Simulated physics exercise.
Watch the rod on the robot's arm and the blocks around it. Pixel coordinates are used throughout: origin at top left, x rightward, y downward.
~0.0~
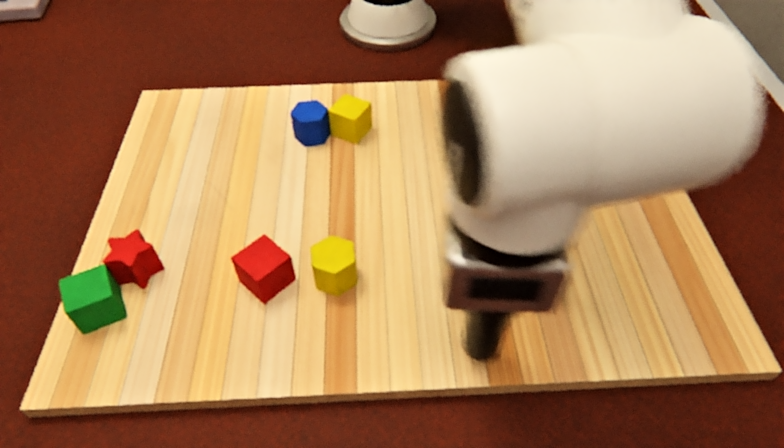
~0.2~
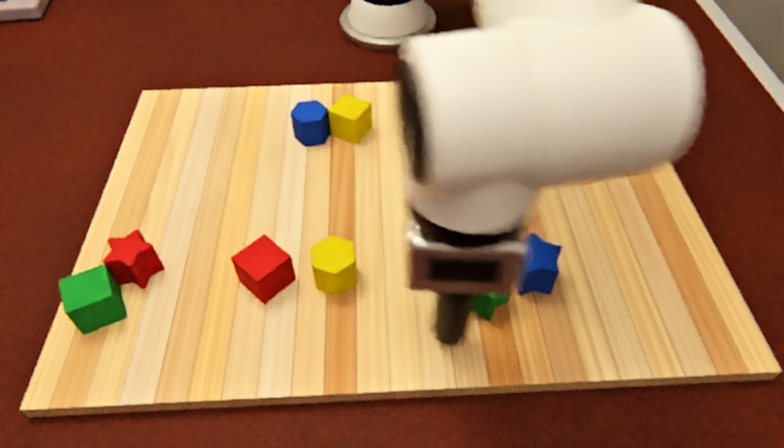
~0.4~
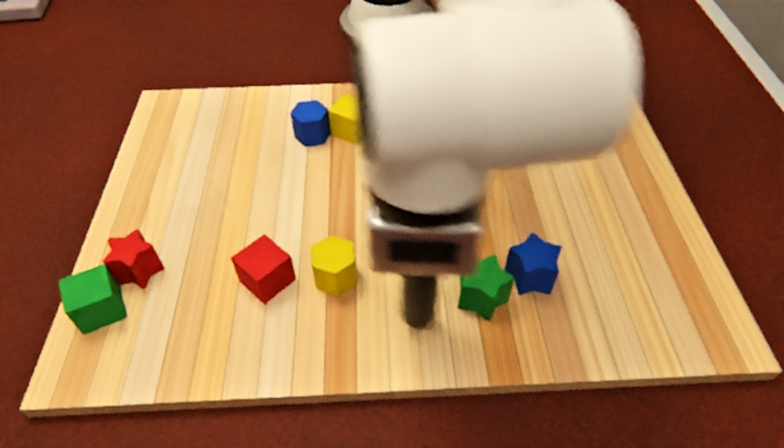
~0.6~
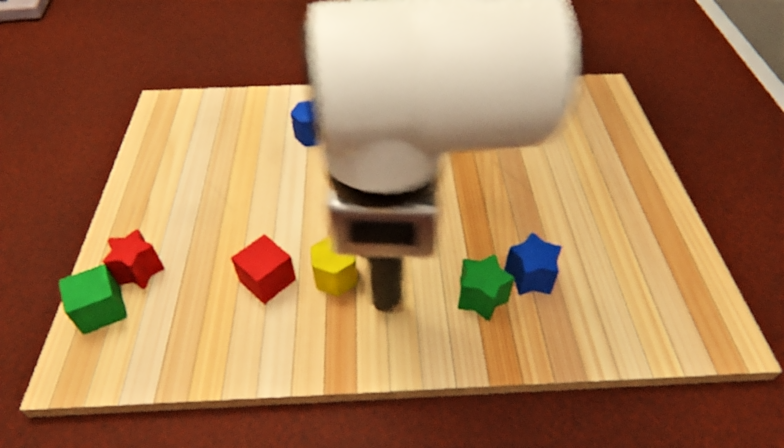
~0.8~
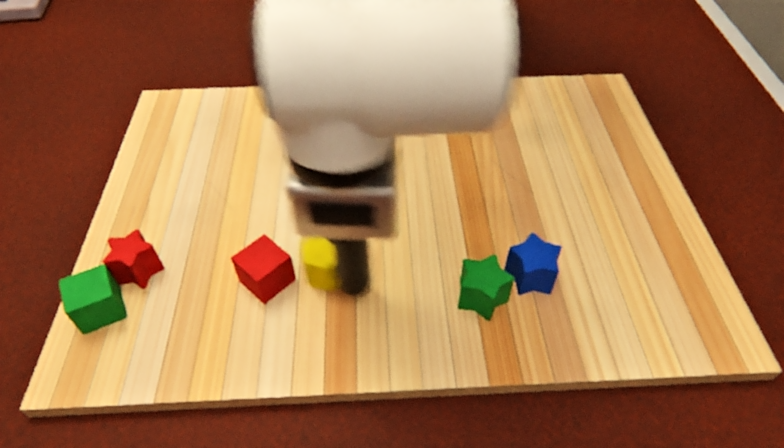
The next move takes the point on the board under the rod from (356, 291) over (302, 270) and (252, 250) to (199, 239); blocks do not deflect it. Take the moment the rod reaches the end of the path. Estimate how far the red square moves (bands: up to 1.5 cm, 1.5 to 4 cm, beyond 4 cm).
Its final spot will lie 1.5 to 4 cm from the current one.
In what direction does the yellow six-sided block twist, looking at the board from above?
From above, clockwise.
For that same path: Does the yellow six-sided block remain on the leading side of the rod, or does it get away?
It ends up beside or behind the rod.
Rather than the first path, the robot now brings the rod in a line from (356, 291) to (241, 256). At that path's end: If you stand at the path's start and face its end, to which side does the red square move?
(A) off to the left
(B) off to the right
A.
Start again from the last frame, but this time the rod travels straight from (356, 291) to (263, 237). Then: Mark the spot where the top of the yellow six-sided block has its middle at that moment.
The middle of its top is at (238, 192).
On the path given first. One third of the way, rod (300, 261); red square (252, 257); yellow six-sided block (281, 221), turned 15° clockwise.
Two thirds of the way, rod (247, 241); red square (235, 259), turned 20° anticlockwise; yellow six-sided block (253, 197), turned 80° clockwise.
At the end, rod (195, 230); red star still; red square (234, 259), turned 20° anticlockwise; yellow six-sided block (249, 195), turned 95° clockwise.
